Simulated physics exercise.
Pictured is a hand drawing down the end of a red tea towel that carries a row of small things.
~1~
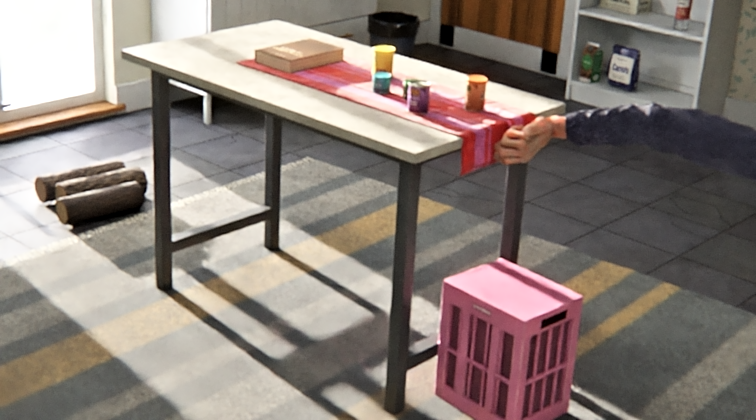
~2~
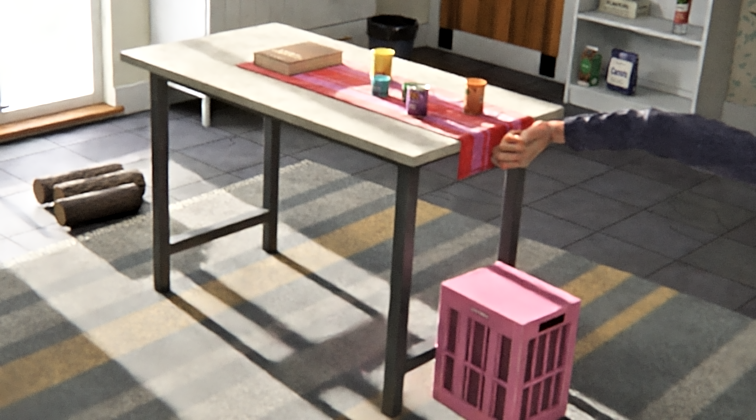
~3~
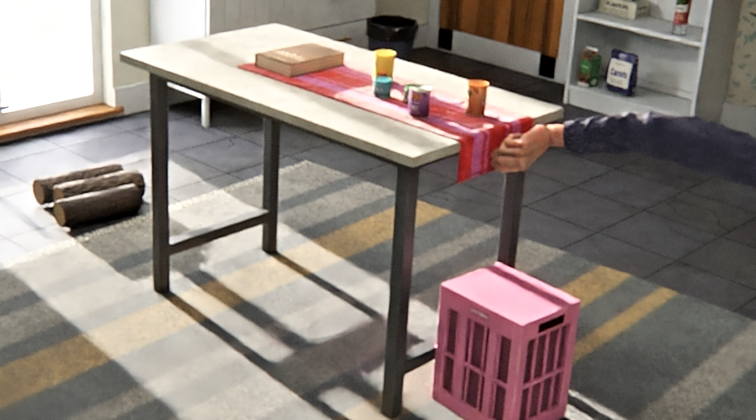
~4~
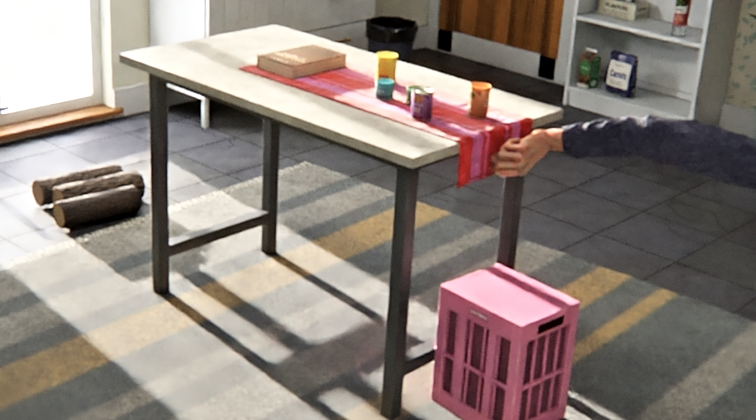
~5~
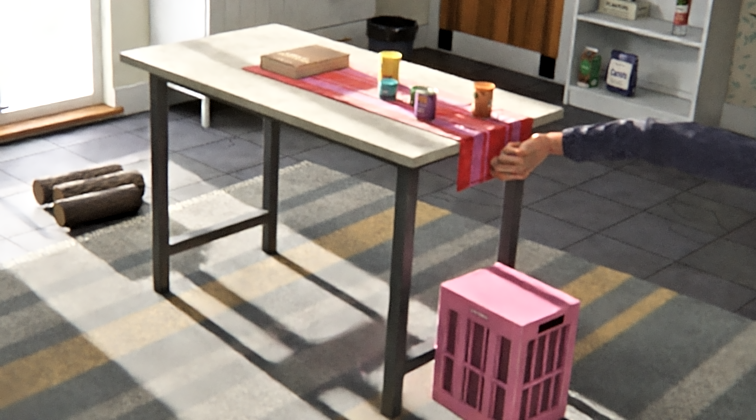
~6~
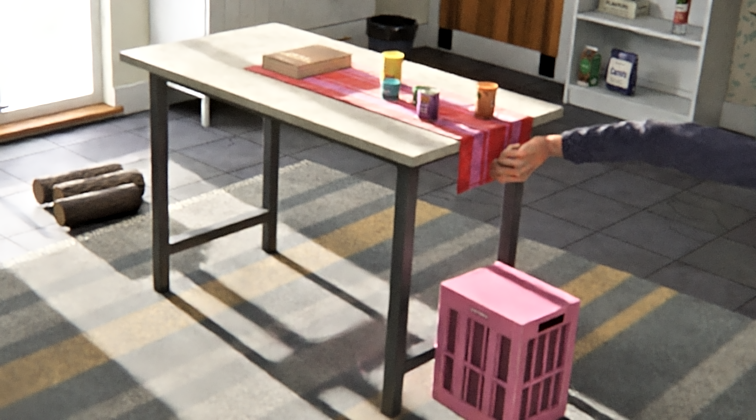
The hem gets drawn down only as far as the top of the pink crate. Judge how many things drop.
It sends three things down.
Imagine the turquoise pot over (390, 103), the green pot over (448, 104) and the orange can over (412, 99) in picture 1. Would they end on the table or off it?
The turquoise pot ends up off, the green pot ends up off and the orange can ends up off.
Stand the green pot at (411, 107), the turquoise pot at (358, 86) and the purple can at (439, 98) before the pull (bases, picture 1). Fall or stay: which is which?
Green pot - leaves the top, turquoise pot - stays aboard, purple can - leaves the top.
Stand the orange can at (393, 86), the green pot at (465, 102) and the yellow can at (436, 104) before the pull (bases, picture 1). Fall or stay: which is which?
Note - orange can retained, green pot lost, yellow can lost.
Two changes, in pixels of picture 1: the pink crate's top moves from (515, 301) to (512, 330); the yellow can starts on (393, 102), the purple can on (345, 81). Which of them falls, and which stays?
The yellow can goes over, the purple can holds on.
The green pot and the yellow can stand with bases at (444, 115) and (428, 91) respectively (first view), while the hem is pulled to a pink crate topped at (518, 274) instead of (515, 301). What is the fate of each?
The green pot drops off; the yellow can keeps its place on top.
Soon after, hem near (489, 247); orange can and purple can gone.
Then, hem on the crate; orange can, purple can and green pot gone.
At rest, hem on the crate; orange can, purple can and green pot gone. Over the edge go three.
